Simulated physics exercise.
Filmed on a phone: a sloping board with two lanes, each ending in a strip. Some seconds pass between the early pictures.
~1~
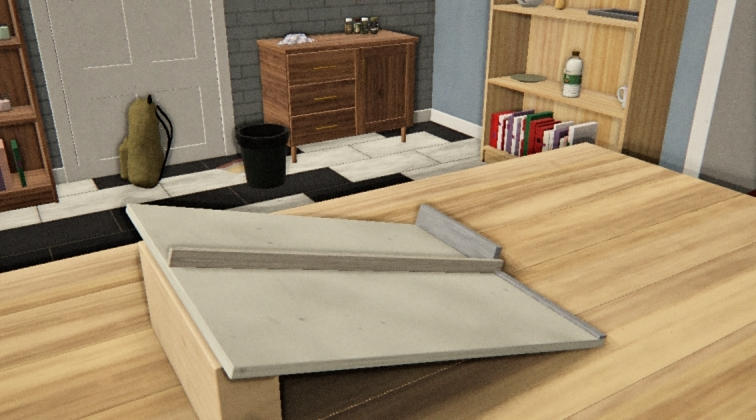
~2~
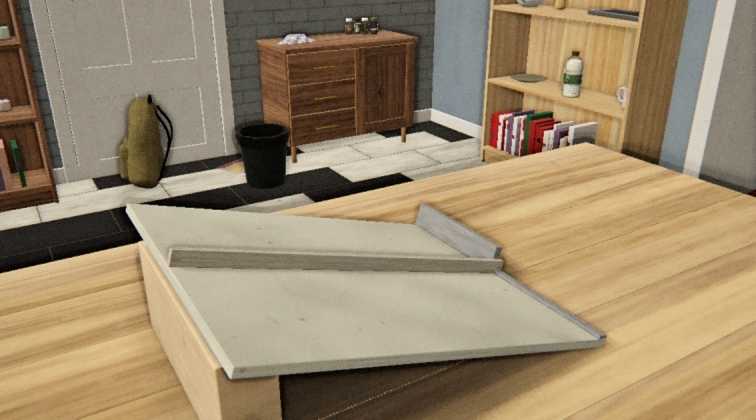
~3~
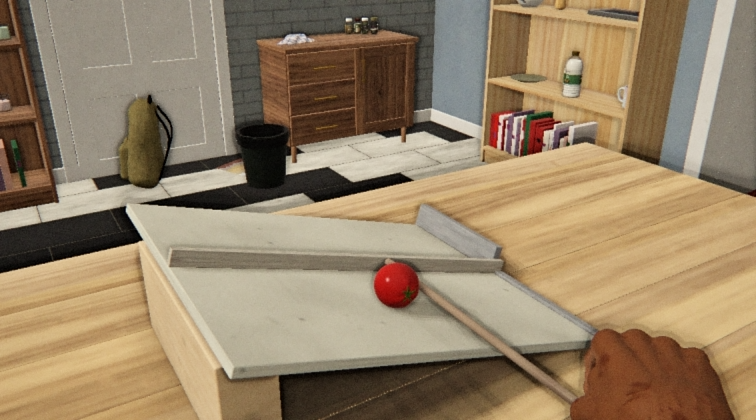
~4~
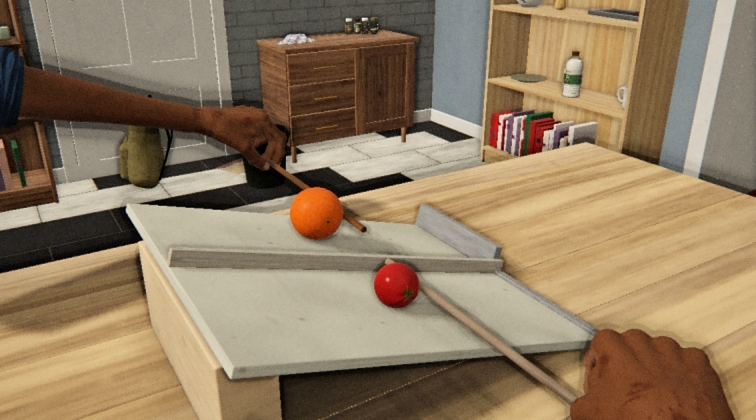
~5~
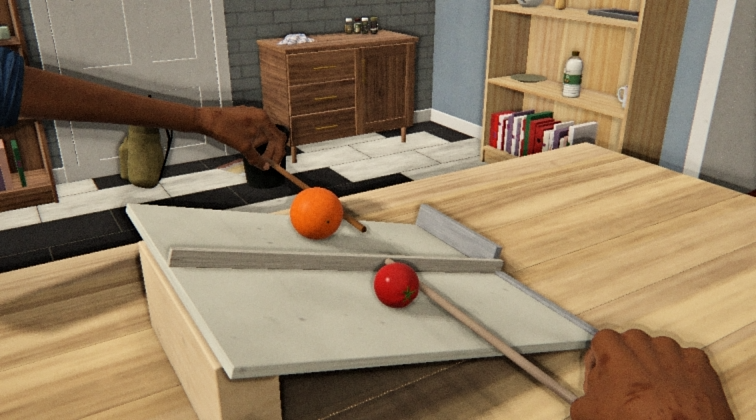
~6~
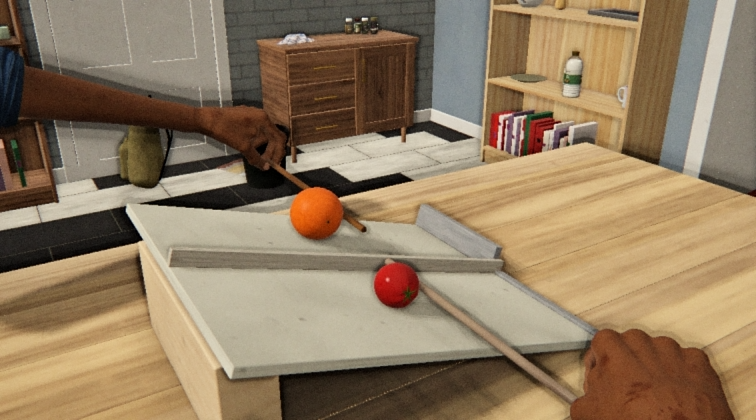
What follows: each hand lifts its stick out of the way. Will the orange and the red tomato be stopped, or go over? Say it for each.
The orange is held by the strip and the red tomato goes over the end.
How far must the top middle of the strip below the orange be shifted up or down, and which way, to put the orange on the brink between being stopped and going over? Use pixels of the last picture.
About 8 pixels down.
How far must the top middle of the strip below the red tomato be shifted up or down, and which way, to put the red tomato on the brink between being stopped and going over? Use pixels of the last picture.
Roughly 8 pixels up.
Then, 0.66 s past the last view, orange rolling on the board near (438, 224); red tomato off the board near (588, 284).
Finally, the orange stops on the board, near (438, 224); the red tomato rolls off the board.
